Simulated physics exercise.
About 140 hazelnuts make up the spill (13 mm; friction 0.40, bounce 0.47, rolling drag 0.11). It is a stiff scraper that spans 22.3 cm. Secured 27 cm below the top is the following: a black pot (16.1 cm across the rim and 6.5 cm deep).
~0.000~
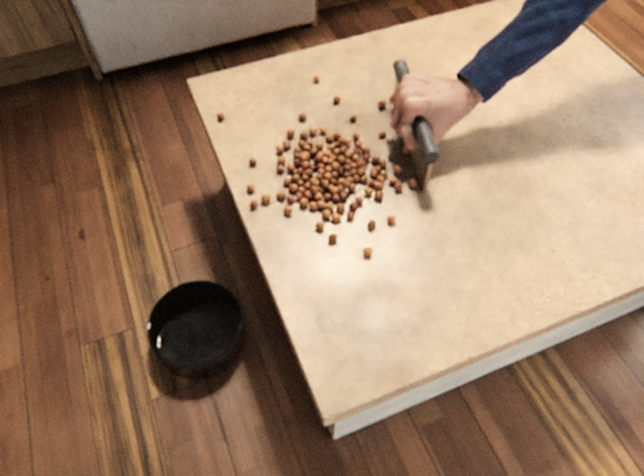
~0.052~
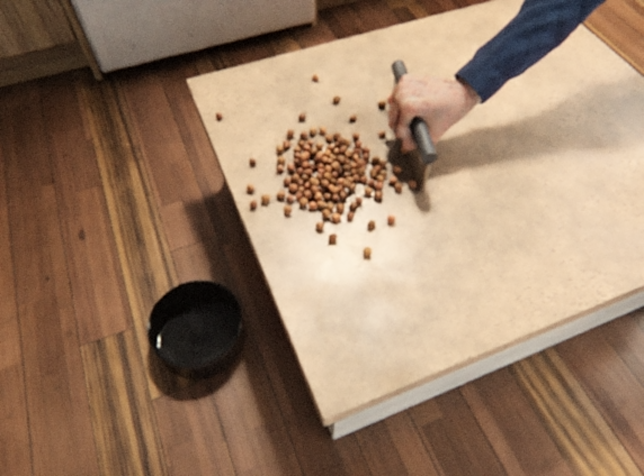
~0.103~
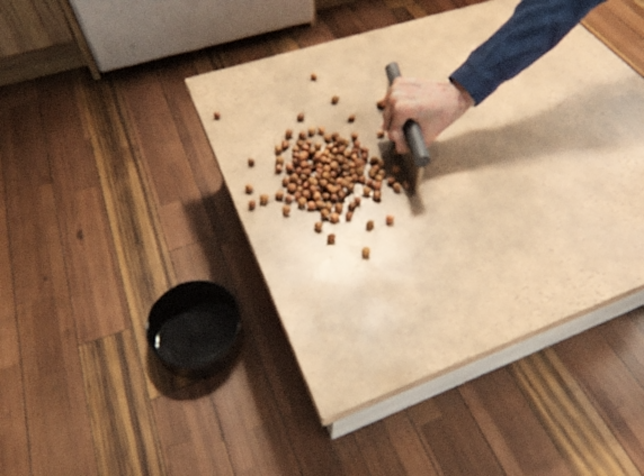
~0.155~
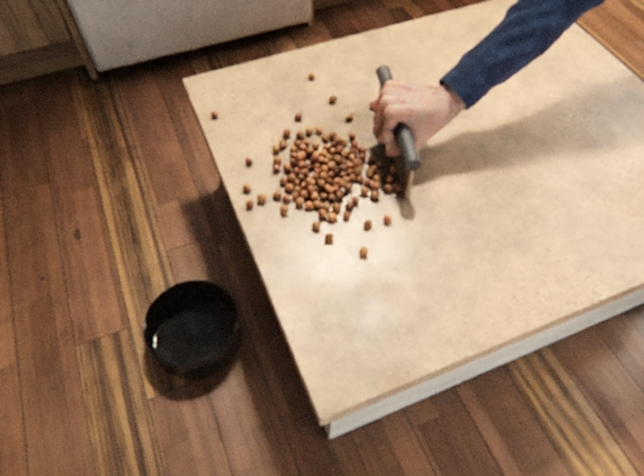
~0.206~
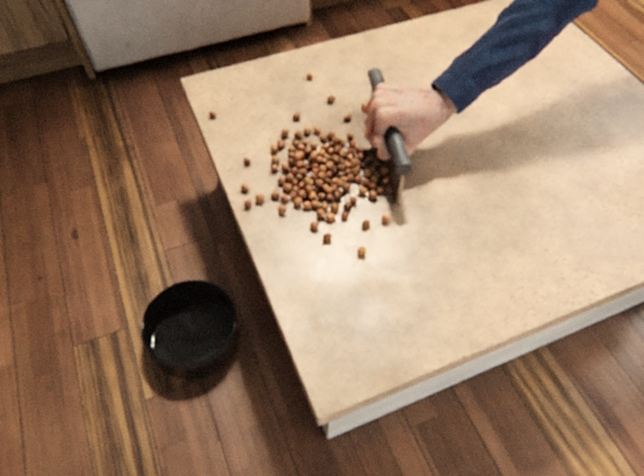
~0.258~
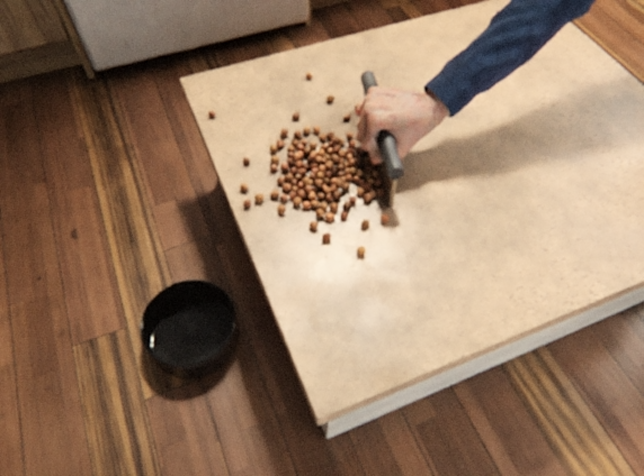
A room with a reddish-brown wood-plank floor is seen from above at an angle, with a low, pale tan board-like top across the right. A loose heap of small brown hazelnuts lies towards its far left part, and a round black pot sits below at the lower left. A blue-sleeved hand slides a dark-handled scraper a short way left into the heap's right edge, bunching a few nuts.
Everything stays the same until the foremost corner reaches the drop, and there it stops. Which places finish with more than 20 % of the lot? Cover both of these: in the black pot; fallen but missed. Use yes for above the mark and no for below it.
Black pot: No; missed: Yes.
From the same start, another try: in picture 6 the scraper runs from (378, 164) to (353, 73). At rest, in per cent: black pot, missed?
Black pot: 0, missed: 50.
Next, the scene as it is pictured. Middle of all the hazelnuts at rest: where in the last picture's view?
Around (243, 241).
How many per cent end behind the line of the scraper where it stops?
Around 25 per cent.
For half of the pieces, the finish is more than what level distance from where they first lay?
Around 18 centimetres.
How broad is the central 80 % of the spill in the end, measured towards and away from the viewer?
It covers around 26 cm.
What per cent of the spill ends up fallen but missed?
Estimate: Around 35 per cent.
After 0.65 s, scraper 16 cm from its start, spill 21 cm wide; still on top 100 %.
After 1.04 s, scraper 26 cm from its start, spill 25 cm wide; off the edge, not caught 10 %, still on top 90 %.
Then, at 1.37 s, scraper 29 cm from its start, spill 28 cm wide; black pot 10 %, off the edge, not caught 35 %, still on top 50 %.
At rest (2.4 s), black pot 15 %, fallen but missed 35 %, still on top 50 %.
